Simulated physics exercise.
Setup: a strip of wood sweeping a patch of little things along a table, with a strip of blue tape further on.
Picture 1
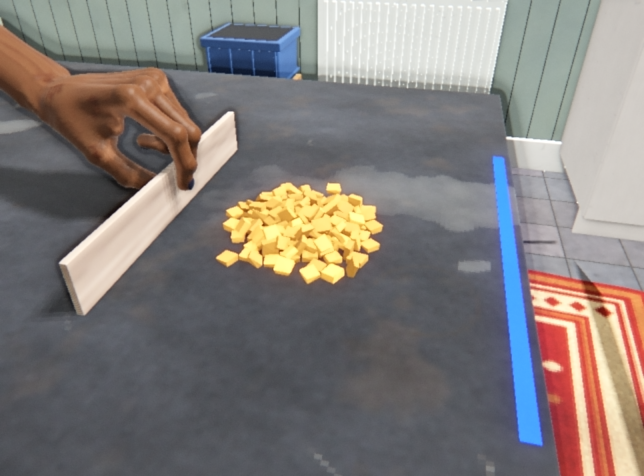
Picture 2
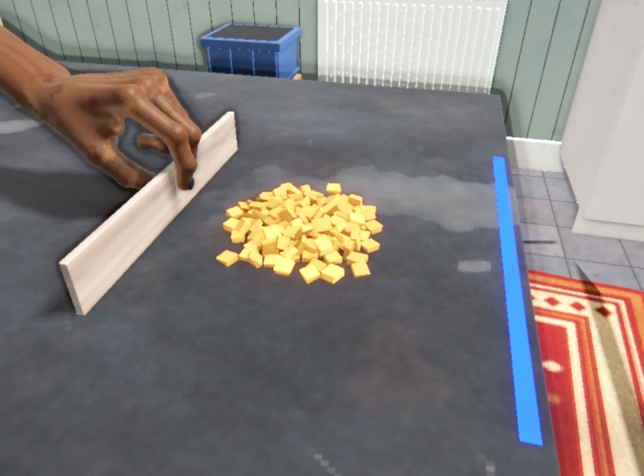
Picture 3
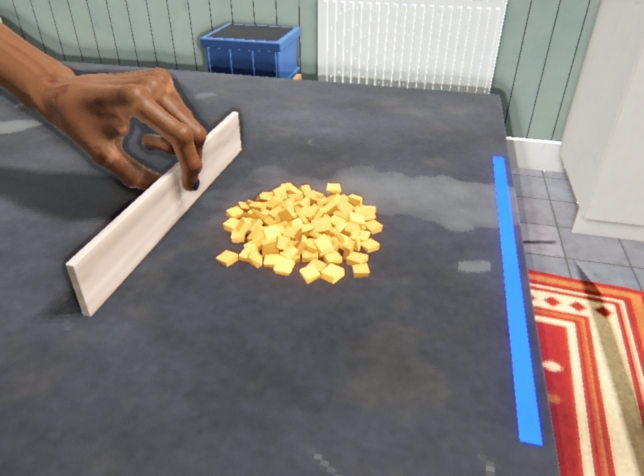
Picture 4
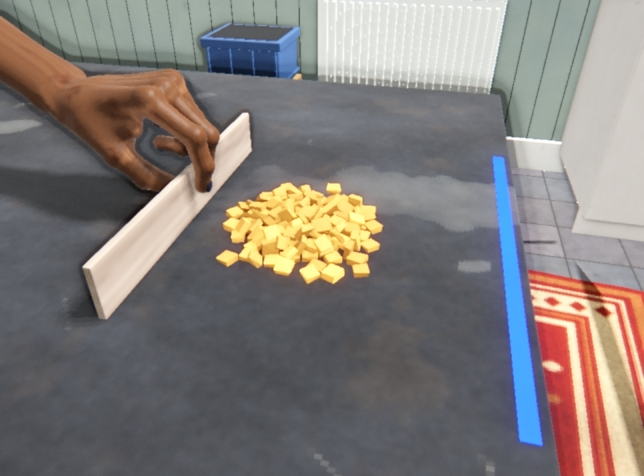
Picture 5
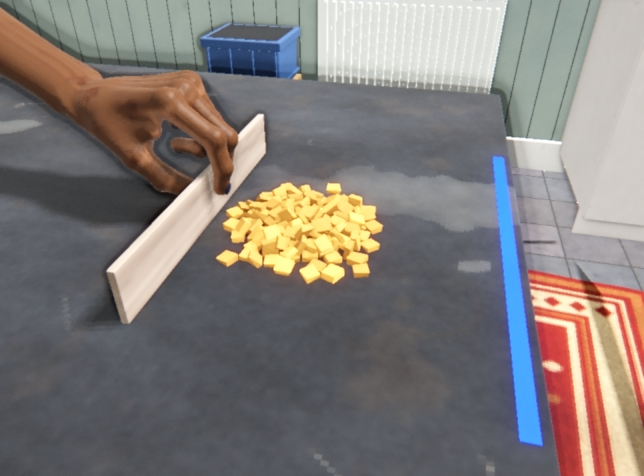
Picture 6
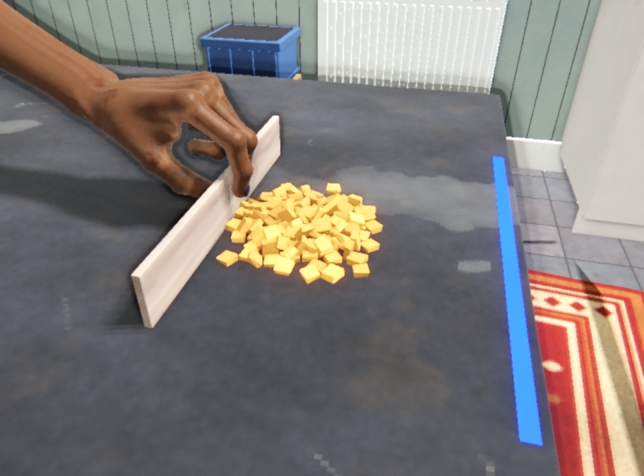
A hand holding a strip of wood upright on a dark table stayed still at first, then slid it rightward up to a heap of small yellow squares, which stayed in place.
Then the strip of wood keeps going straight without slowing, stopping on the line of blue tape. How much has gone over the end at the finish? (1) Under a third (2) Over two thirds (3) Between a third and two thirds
The answer is 2.
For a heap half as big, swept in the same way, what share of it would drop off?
I'd expect around 100 per cent.
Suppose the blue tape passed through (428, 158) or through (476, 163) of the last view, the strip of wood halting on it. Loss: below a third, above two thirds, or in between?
For the first place it's below one third, and for the second it's over two thirds.
Just after the last frame, strip of wood still moving, near (373, 192); heap all on the table, its front near (486, 262).
A moment on, strip of wood stopped at the blue tape; heap almost all over the edge.
Further on, strip of wood stopped at the blue tape; heap every one over the edge.
When it is over, strip of wood stopped at the blue tape; heap every one over the edge.
